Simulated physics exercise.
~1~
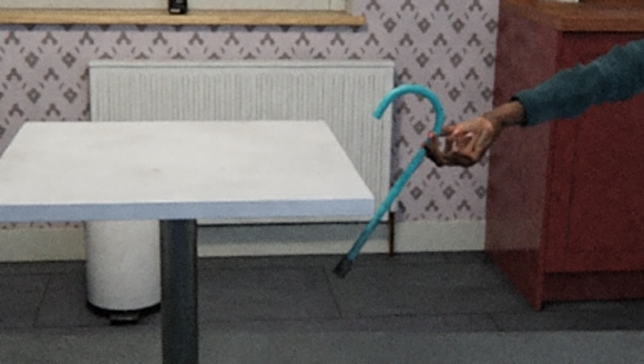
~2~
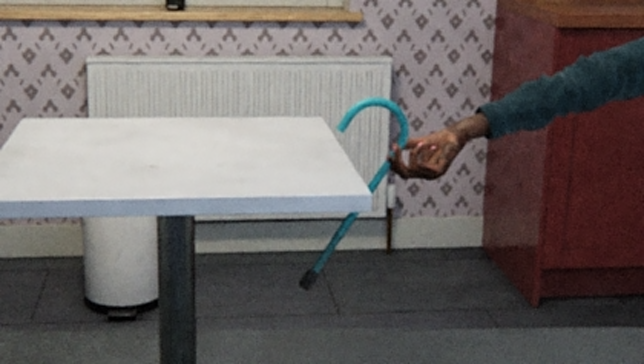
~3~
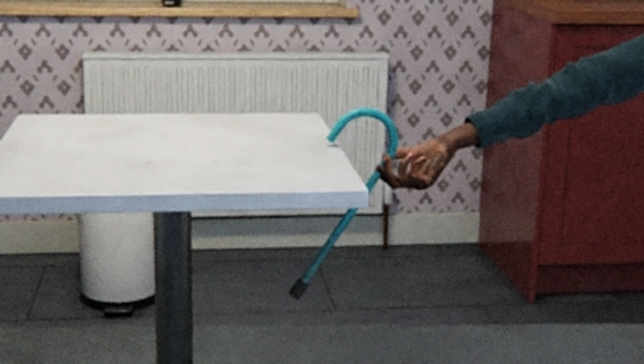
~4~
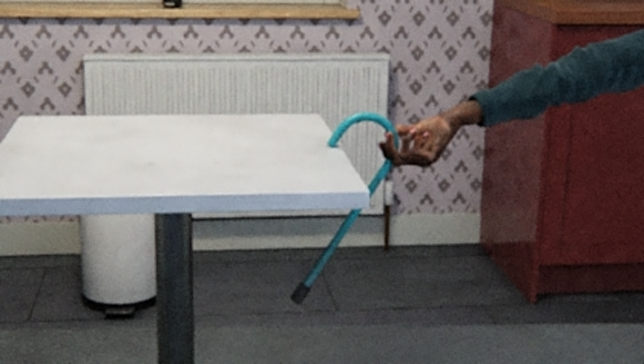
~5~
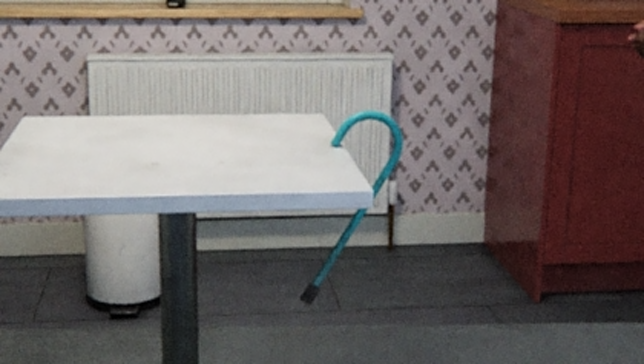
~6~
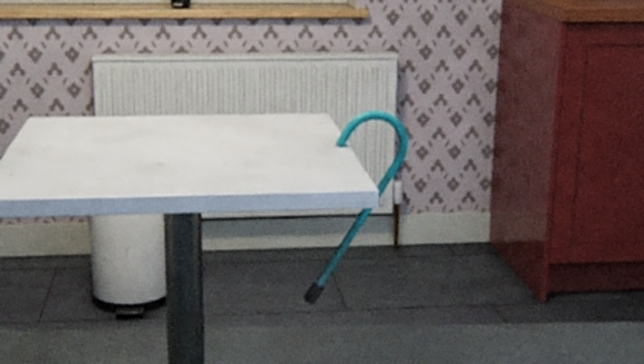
At the start, a hand reaching in from the right holds a turquoise cane with a curved handle beside a white table, with a radiator and patterned wallpaper behind. The hand moves the cane left and slightly down until the tip of its curved handle meets the right edge of the tabletop. The fingers then open and let go, and the arm draws back to the right, out of the way. The cane stays where it is, hooked on the edge. In the end it hangs there at rest, its shaft slanting down to the left below the tabletop.
